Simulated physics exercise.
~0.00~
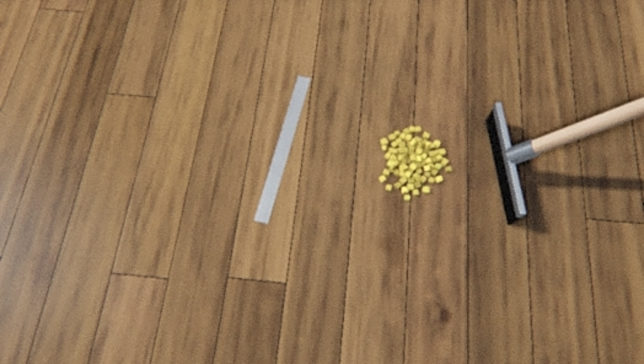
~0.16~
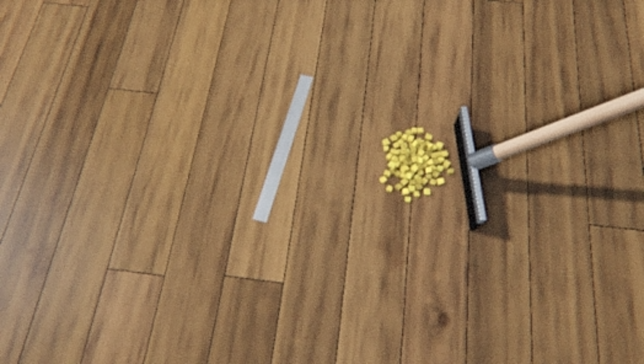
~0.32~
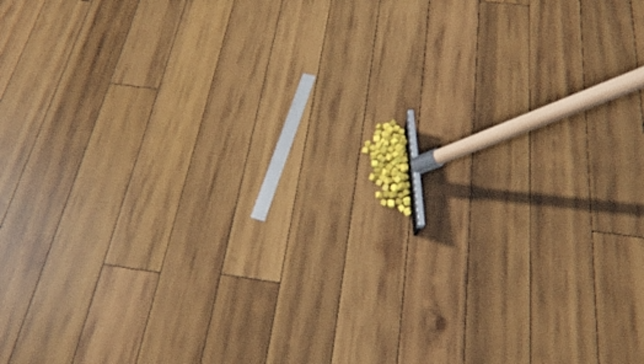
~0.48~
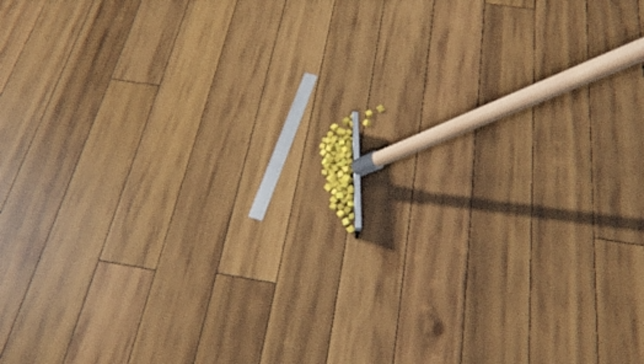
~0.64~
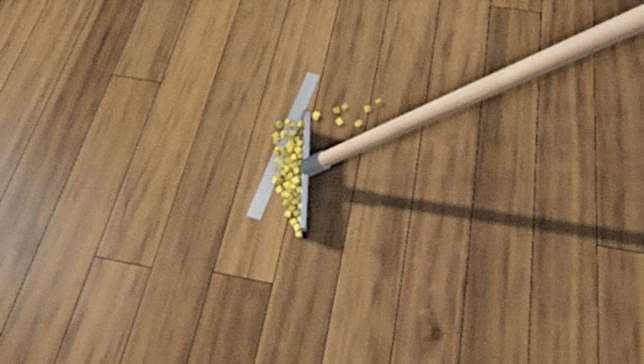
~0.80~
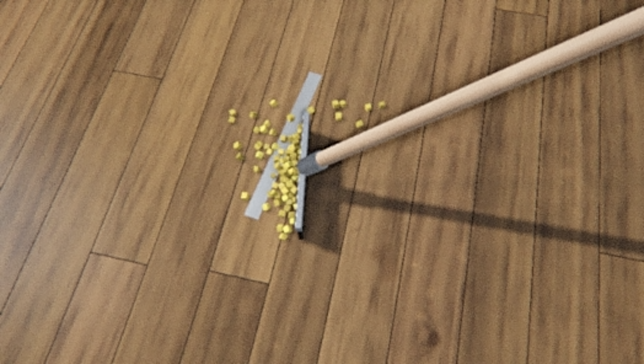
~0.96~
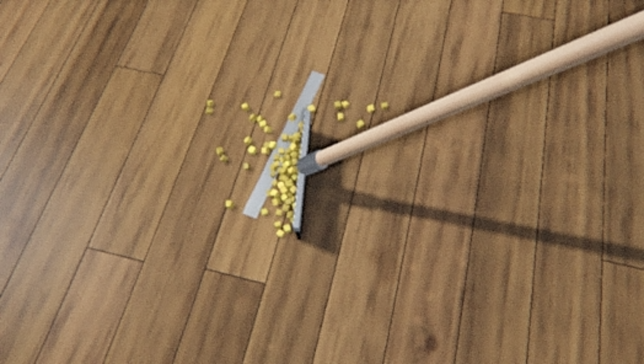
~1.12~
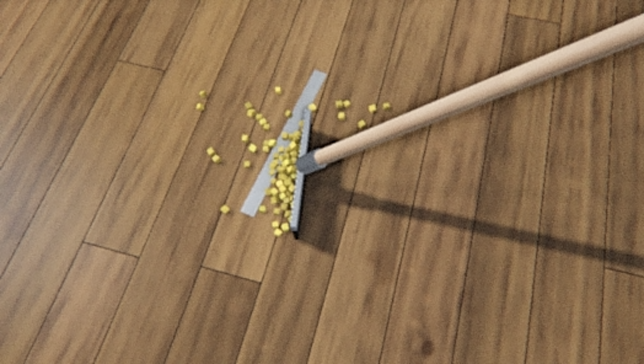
A squeegee with a dark blade and a long pale wooden handle stands at the right of a brown plank floor, seen from above at an angle. To its left lie a loose heap of small yellow cubes and, farther left, a slanted flat grey strip. The squeegee slides left, meets the heap and packs it into a narrow band along the blade, while a few cubes slip around its upper end. It reaches the strip and stops, and some cubes scatter beyond it to the left. At the end, some cubes rest on or behind the strip, but most lie elsewhere, many still crowded against the blade.
